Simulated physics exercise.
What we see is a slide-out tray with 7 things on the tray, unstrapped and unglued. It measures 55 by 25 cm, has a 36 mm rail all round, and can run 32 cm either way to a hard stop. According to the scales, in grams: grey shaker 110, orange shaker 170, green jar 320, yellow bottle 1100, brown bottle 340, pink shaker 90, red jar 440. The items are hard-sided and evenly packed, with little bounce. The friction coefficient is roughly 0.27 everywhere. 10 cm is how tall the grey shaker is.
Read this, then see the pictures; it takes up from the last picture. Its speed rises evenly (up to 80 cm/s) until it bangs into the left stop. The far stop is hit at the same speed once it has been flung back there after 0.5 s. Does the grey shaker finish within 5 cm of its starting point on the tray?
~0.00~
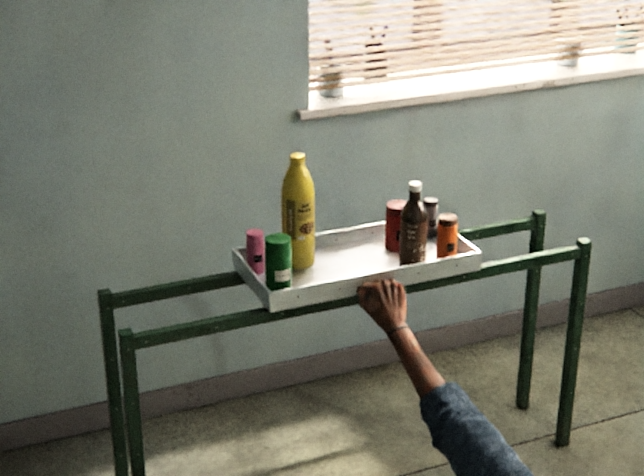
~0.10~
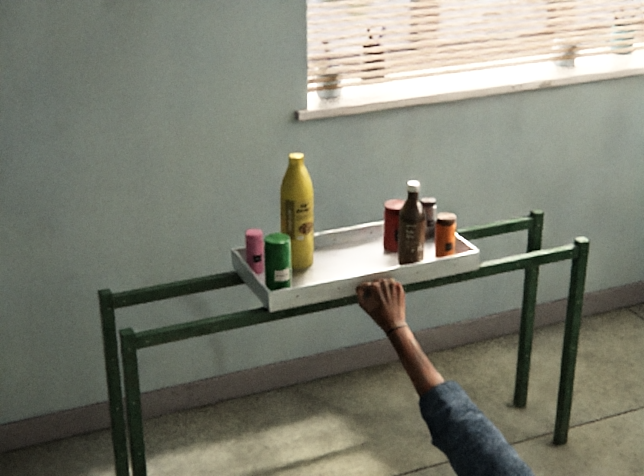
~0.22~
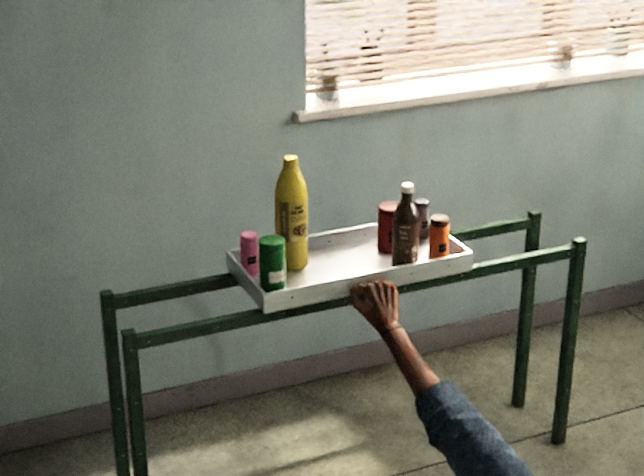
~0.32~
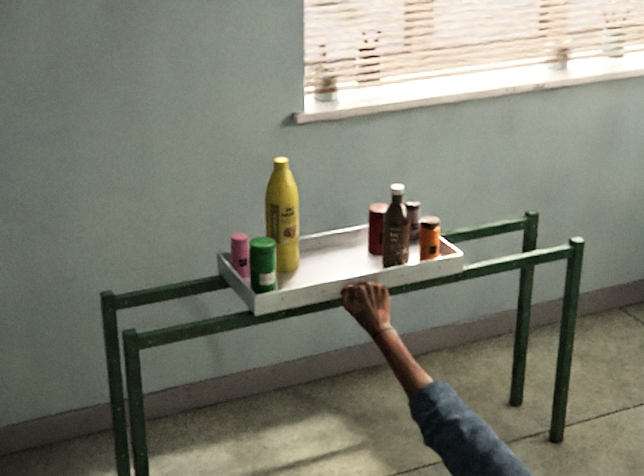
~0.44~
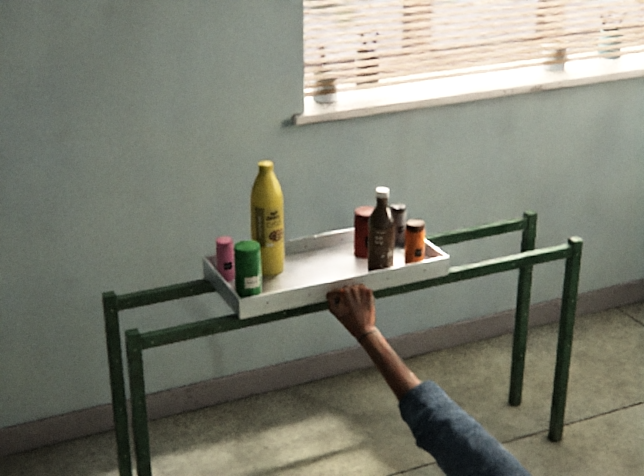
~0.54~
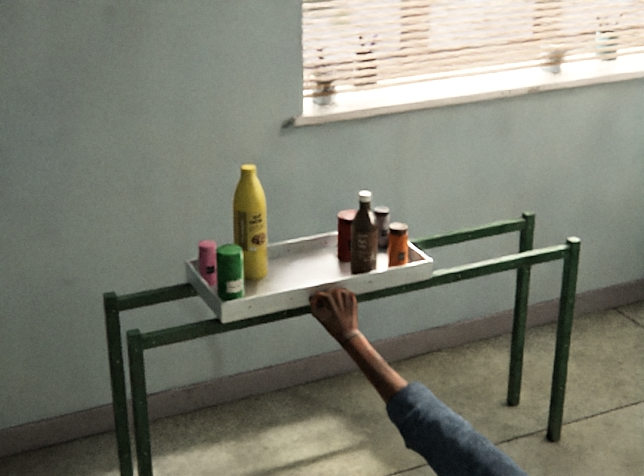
Yes, it stays within that distance.
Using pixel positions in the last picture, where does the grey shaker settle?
You'll find it at about (522, 200).
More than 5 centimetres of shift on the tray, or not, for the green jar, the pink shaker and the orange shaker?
First, the green jar is moved away; second, the pink shaker is moved away; third, the orange shaker stays in its position.
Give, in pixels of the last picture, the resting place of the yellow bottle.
My guess is roughly (426, 189).
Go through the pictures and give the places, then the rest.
In the first picture, tray midway; grey shaker (430, 217); orange shaker (447, 240).
In the second picture, tray midway; yellow bottle (297, 210); brown bottle (412, 226).
In the third picture, tray 2 cm left; pink shaker (249, 253); red jar (391, 227).
In the fourth picture, tray 4 cm left; orange shaker (429, 242); green jar (263, 269).
In the fifth picture, tray 8 cm left; yellow bottle (267, 217); brown bottle (381, 232).
In the sixth picture, tray 13 cm left; grey shaker (382, 227); pink shaker (208, 263).
Around 1.04 s, tray 32 cm left; grey shaker shifted 10 cm near (280, 246); yellow bottle at 12° to upright; green jar at 18° to upright.
Around 2.94 s, tray 32 cm right; grey shaker shifted 10 cm near (492, 206); brown bottle shifted 10 cm; red jar shifted 10 cm.
Finally (3.6 s), not toppled but over 5 cm from the start, green jar, yellow bottle and pink shaker; the other 4 still in place (within 5 cm). In the last view, grey shaker near (522, 200).
